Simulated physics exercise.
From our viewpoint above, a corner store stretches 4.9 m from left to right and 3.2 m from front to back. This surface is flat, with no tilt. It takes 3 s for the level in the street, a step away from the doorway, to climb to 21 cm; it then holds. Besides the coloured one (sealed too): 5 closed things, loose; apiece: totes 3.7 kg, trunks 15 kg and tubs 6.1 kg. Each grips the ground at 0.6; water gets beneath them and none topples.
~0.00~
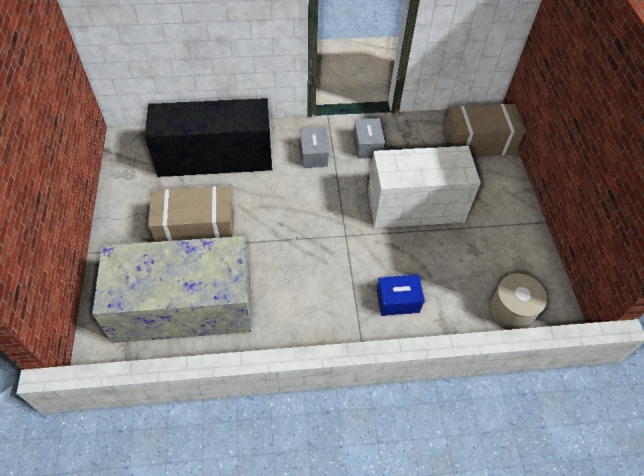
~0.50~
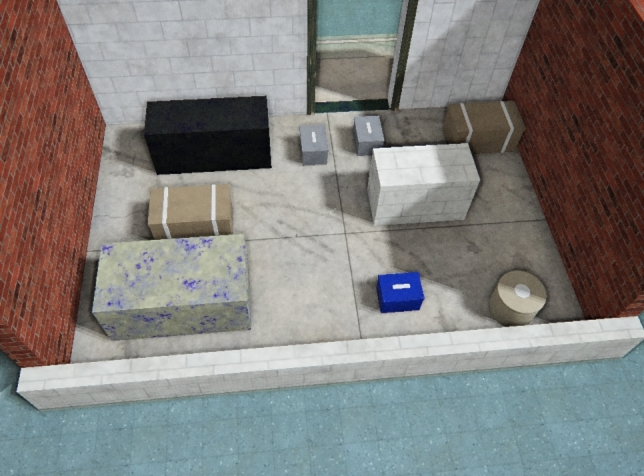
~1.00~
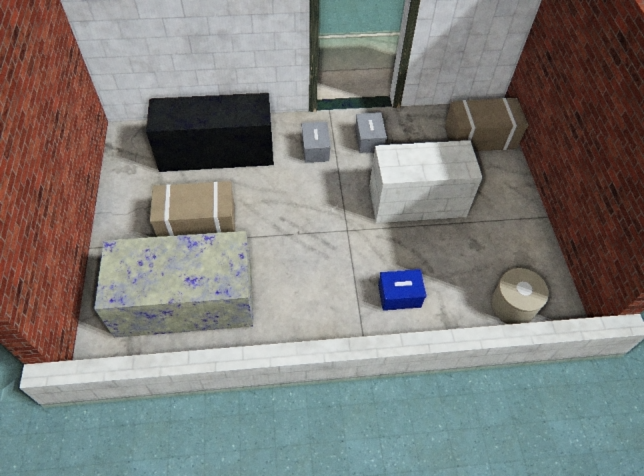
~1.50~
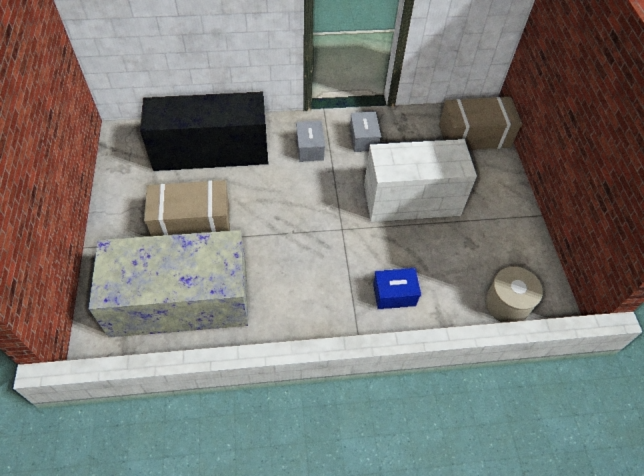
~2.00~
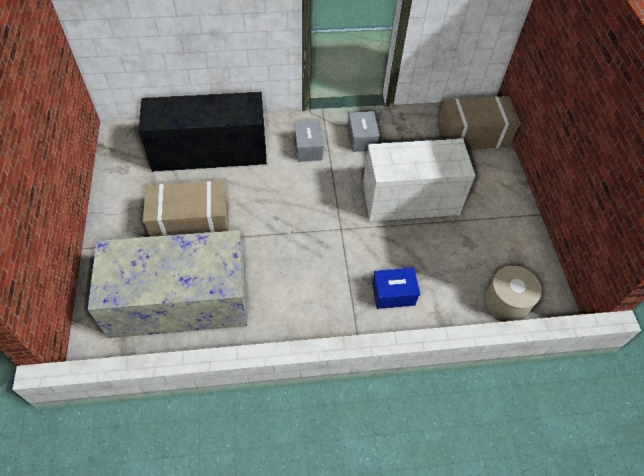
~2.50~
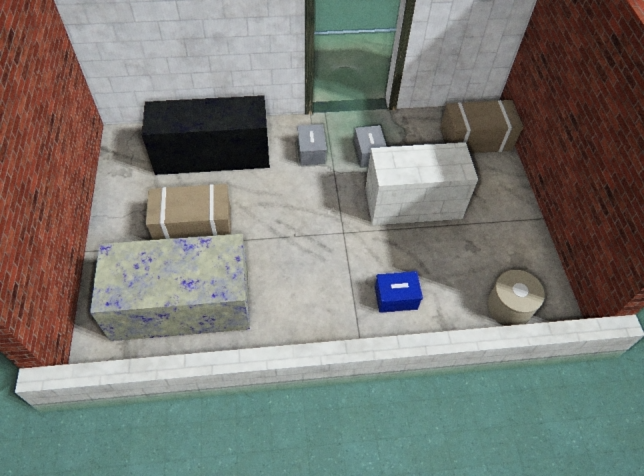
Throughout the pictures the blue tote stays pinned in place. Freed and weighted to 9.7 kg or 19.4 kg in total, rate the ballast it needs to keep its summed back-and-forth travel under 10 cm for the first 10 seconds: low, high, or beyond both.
Low.
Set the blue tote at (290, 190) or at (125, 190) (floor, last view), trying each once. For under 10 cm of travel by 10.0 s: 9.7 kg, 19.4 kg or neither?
Note, in order: Heavier only OK; both OK.
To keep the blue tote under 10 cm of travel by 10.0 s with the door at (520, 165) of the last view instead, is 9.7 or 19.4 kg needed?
The small mass already works.
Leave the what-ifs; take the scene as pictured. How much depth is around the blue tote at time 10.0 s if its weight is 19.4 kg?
About 6 cm.
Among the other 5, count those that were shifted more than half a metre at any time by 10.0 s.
The number is 3.
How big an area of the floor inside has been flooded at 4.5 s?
Flooded: Near 7.0 m2.
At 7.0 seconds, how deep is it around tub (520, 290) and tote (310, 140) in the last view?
Some 6 cm at the first, some 7 cm at the second.
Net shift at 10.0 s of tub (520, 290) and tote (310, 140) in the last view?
In turn: 40 cm, 250 cm.
After 3.5 s the blue tote would be 0 cm from its start with 9.7 kg and 0 cm from its start with 19.4 kg; 0 cm of water round it then.
After 4.5 s the blue tote would be 0 cm from its start with 9.7 kg and 0 cm from its start with 19.4 kg; 2 cm of water round it then.
After 7.0 s the blue tote would be 0 cm from its start with 9.7 kg and 0 cm from its start with 19.4 kg; 4 cm of water round it then.
After 10.0 s the blue tote would be 0 cm from its start with 9.7 kg and 0 cm from its start with 19.4 kg; 6 cm of water round it then.
